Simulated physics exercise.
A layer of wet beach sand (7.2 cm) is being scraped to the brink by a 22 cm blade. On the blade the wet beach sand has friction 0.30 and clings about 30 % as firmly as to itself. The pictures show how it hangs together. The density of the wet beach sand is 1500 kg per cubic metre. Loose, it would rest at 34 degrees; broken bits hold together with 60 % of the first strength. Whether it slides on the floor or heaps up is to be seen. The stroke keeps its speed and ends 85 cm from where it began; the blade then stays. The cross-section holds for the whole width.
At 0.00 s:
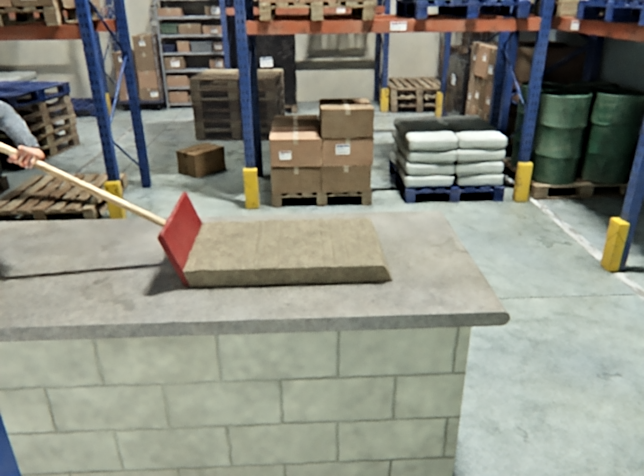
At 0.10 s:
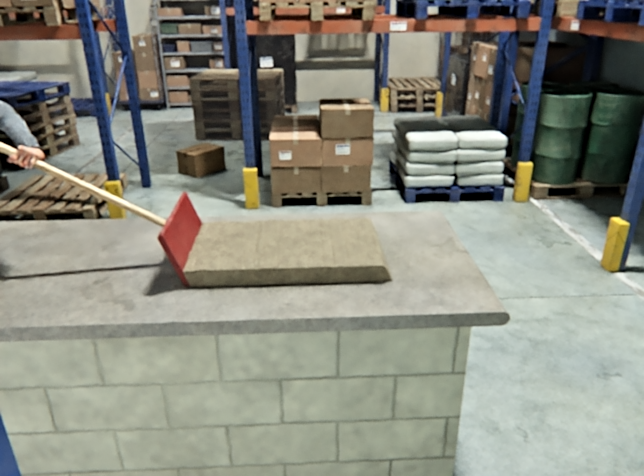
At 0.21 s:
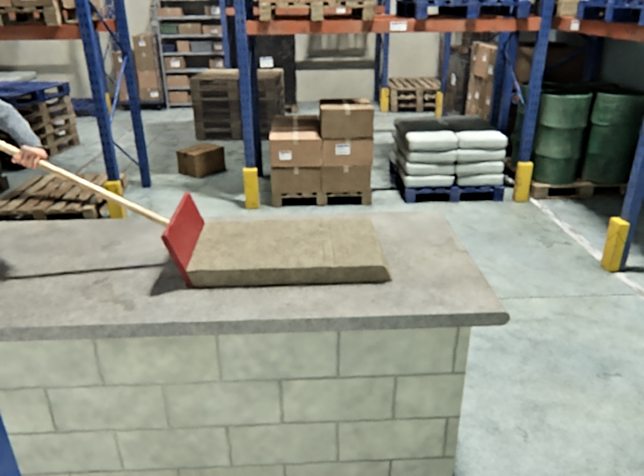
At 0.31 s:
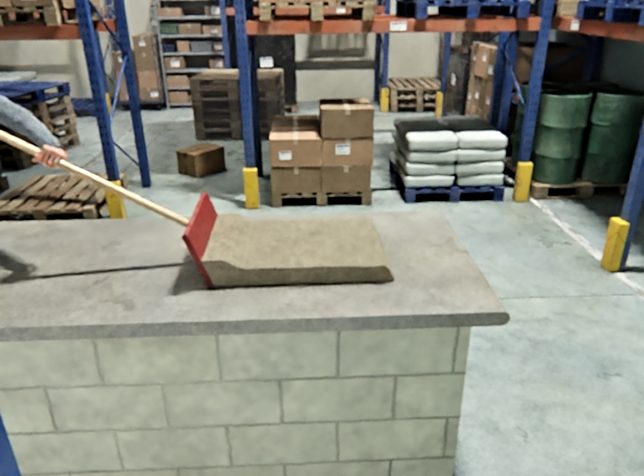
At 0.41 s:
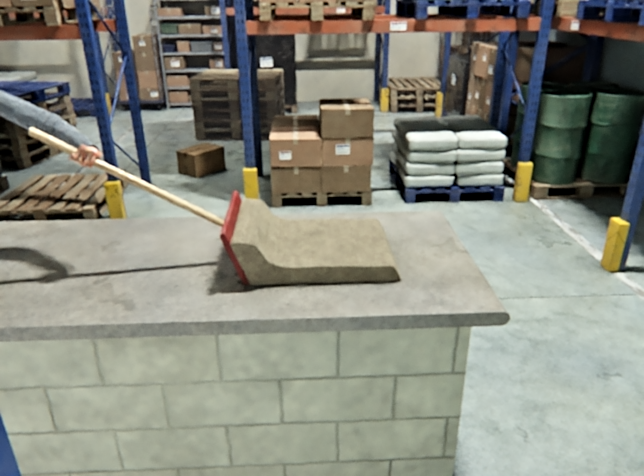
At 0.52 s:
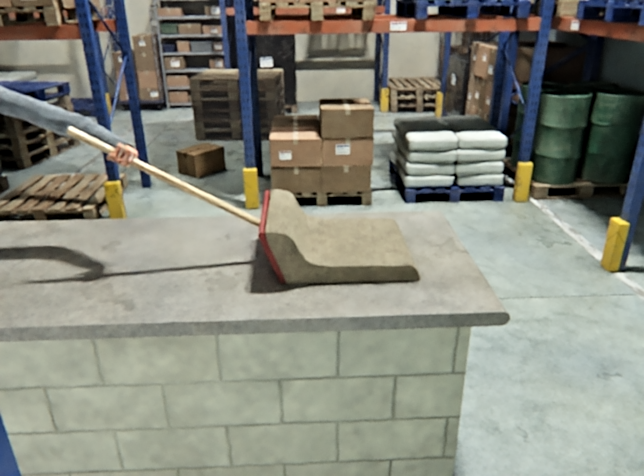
In the video, a hand holding a wooden handle pushes a red blade rightward across a grey countertop in a warehouse, and a flat layer of brown sand piles up against the blade, its far edge shifting slightly right.
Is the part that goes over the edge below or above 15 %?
The result is above 15 %.
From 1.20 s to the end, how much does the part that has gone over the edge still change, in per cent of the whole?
Near 0 %.
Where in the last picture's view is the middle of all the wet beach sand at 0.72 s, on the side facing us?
At about (402, 266).
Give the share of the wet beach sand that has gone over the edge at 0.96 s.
About 8 %.
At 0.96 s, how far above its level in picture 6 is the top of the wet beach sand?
Some 0 cm.
By 0.72 s, 0 % has gone over the edge.
By 0.96 s, 8 % has gone over the edge.
By 1.20 s, 25 % has gone over the edge.
By 1.45 s, 25 % has gone over the edge.
By 1.70 s, at the end, 25 % has gone over the edge.
